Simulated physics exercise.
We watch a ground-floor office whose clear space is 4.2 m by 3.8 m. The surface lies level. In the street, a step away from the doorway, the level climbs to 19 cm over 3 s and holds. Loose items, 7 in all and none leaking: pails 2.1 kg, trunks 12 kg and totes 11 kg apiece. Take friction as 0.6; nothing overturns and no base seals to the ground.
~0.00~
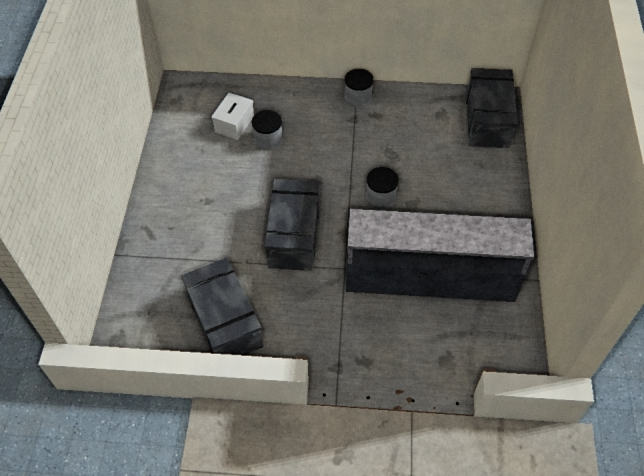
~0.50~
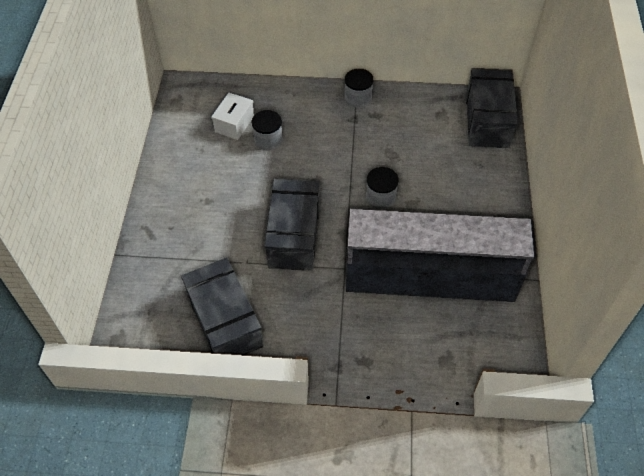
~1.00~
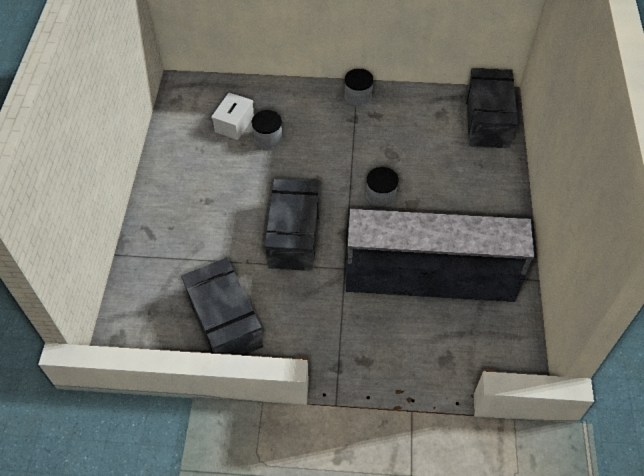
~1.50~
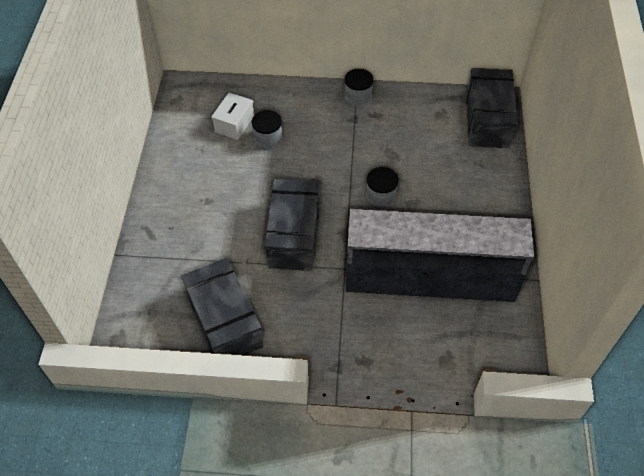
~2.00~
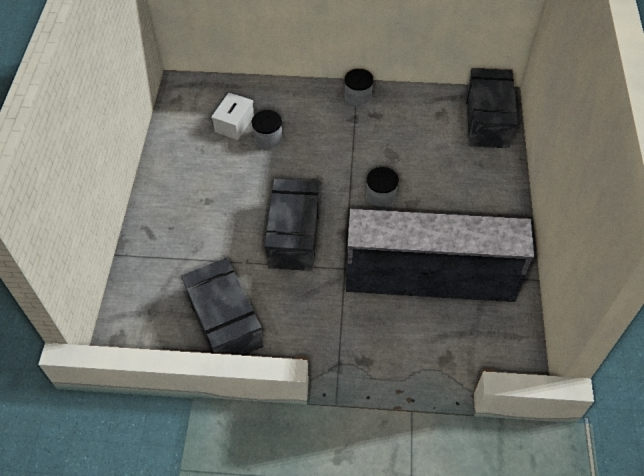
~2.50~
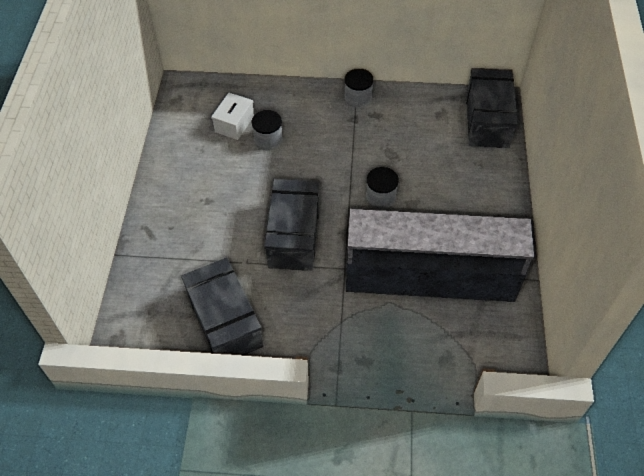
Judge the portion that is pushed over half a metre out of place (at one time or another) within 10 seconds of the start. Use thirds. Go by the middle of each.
That comes to from one to two thirds.
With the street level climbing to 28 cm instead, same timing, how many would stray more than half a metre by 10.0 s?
In that case 7 of them.
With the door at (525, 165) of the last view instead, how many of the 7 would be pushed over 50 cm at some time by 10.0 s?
In that case 7 of them.
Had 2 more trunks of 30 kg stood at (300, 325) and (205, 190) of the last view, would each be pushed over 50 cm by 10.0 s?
In turn: Past it, under.
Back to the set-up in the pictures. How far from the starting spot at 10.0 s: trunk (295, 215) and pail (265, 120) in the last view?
In turn: 120 cm, 60 cm.
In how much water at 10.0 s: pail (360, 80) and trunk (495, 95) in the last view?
Roughly 9 and 7 cm.
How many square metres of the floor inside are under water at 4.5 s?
Roughly 5.0 m2.
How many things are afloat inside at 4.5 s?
0 of them.
After 3.5 s 0 of 7 are over 50 cm from their spots; 0 afloat.
After 4.5 s 0 of 7 are over 50 cm from their spots; 0 afloat.
After 7.0 s 2 of 7 are over 50 cm from their spots; 1 afloat.
After 10.0 s 4 of 7 are over 50 cm from their spots, and 4 have been at some point; 5 afloat.
